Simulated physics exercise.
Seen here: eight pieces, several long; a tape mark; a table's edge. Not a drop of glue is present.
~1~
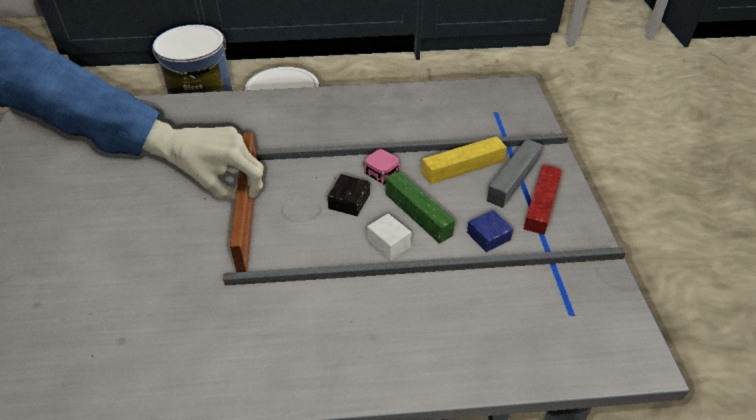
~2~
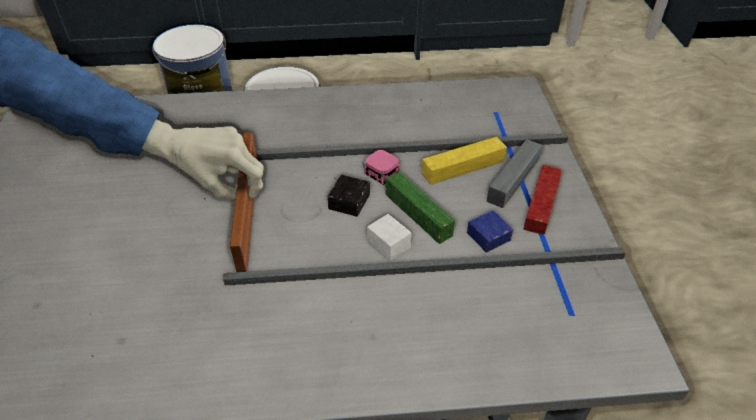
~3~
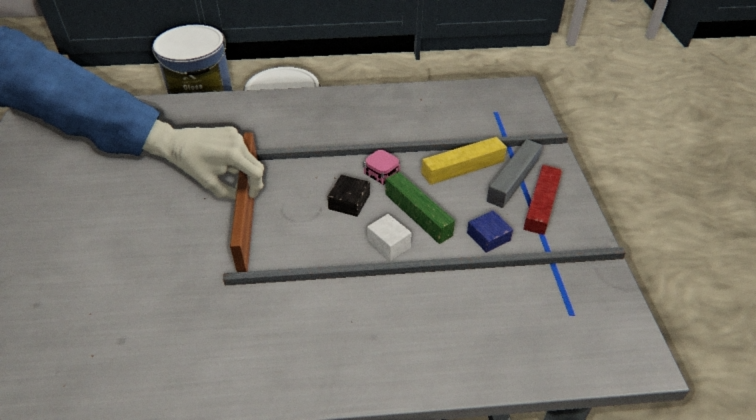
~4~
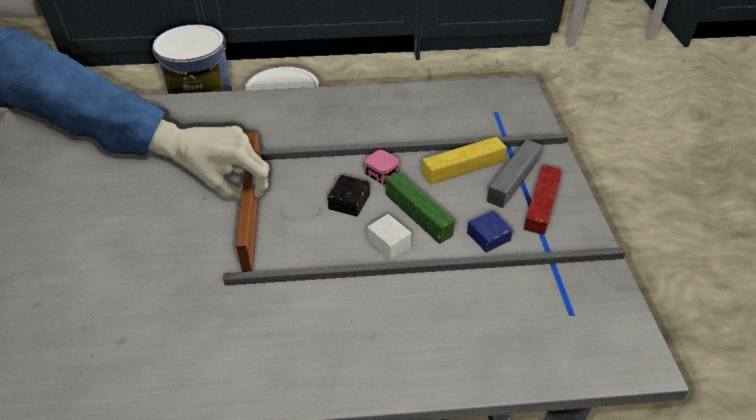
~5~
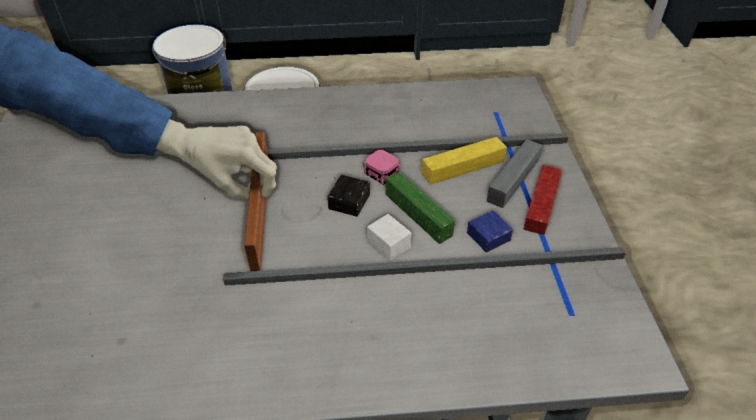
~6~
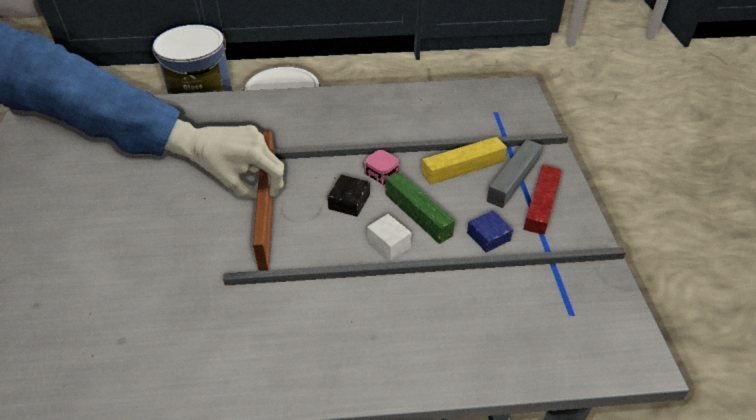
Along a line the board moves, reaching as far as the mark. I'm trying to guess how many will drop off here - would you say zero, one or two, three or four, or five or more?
I'd say one or two.
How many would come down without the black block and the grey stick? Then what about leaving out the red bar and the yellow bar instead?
Taking the two tries in turn, it comes to 0 and 0.
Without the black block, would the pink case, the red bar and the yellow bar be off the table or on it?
Result - pink case: Up; red bar: Gone; yellow bar: Up.
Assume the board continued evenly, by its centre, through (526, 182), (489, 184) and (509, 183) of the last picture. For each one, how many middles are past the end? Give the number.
Counts per position: 2 / 0 / 1.
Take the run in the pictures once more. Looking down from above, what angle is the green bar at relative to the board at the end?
Angle: Close to 5 degrees.
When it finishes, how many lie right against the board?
Well, it touches 3.
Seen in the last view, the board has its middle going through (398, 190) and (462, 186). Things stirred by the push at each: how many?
Tally: 5; 8.
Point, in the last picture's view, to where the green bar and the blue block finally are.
Roughly (578, 214) for the first and roughly (611, 235) for the second.
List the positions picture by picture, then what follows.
The first frame shows red bar (544, 198); grey stick (515, 172); blue block (490, 231); board (245, 199); tape (528, 197).
The second frame shows grey stick (515, 173); pink case (382, 167).
The third frame shows blue block (490, 231); black block (349, 195).
The fourth frame shows red bar (544, 198); white block (389, 237).
The fifth frame shows grey stick (515, 173); board (258, 198).
The sixth frame shows red bar (544, 198); grey stick (515, 173); blue block (490, 231); board (266, 198); tape (528, 197).
Soon after, none off yet; red bar at rest near (544, 198); grey stick at rest near (515, 173); blue block at rest near (490, 231).
At rest, the number that fall off is one or two; fallen, grey stick and red bar.
